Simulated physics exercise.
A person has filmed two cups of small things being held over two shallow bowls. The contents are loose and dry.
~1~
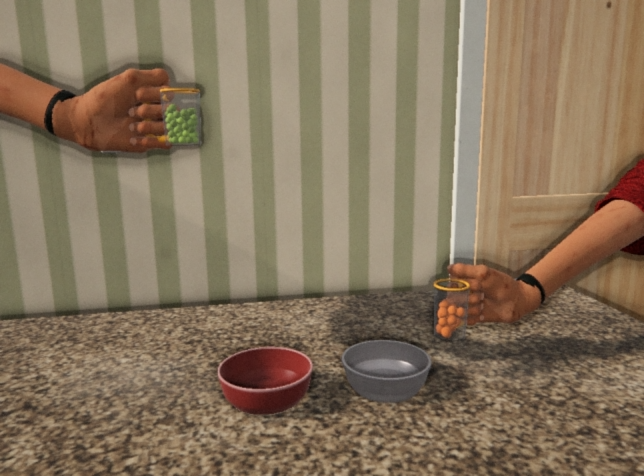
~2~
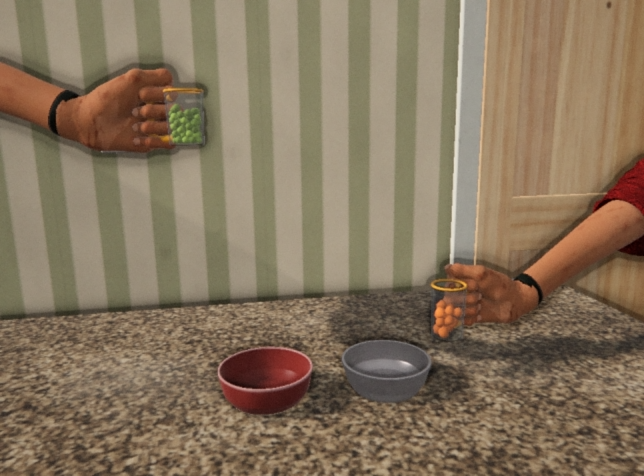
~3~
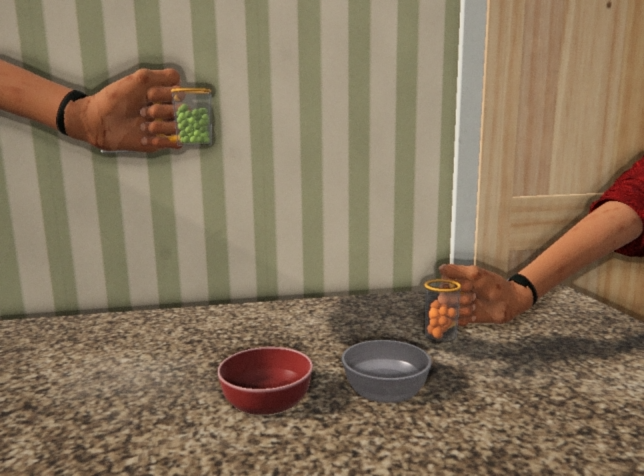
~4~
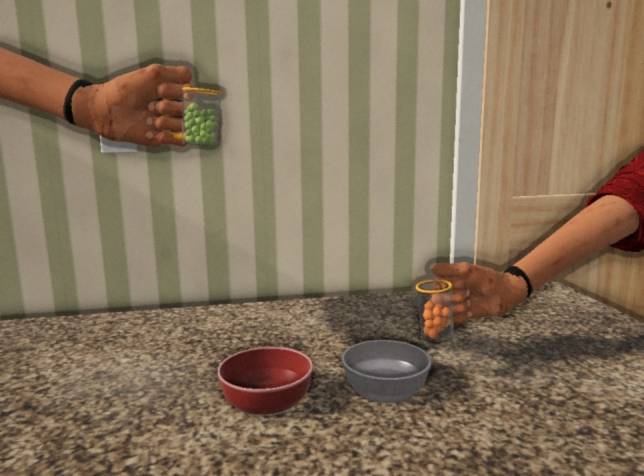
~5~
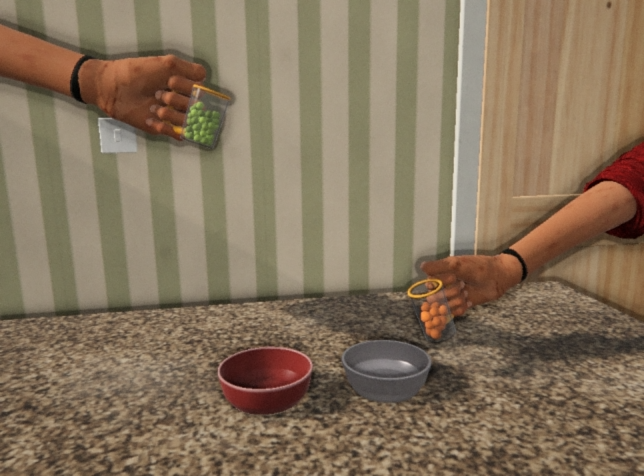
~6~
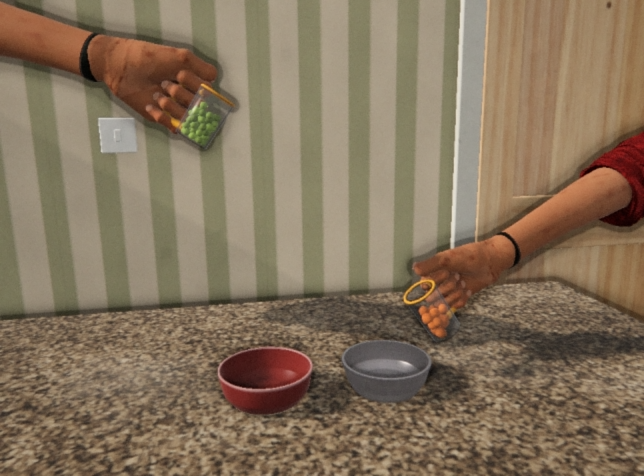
Two hands holding small clear cups, one of green peas up high and one of orange balls down low, eased slightly right and left, then tilted the cups toward each other above two empty bowls.
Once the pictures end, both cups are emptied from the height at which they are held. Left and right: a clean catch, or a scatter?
One by one: Left dish: It'll come through short of a few; right dish: It'll come through with nothing missing.
Then, 0.31 s on from there, left, the whole lot still in the cup; right, the whole lot still in the cup.
Then, 0.65 s on from there, left, the whole lot still in the cup; right, the whole lot still in the cup.
Then, 1.05 s on from there, left, only a few still in the cup, near a quarter in the dish, the bulk in the air; right, the whole lot in the dish.
In the end, left, all but a few in the dish, a little outside the dish; right, the whole lot in the dish, none at all outside the dish.
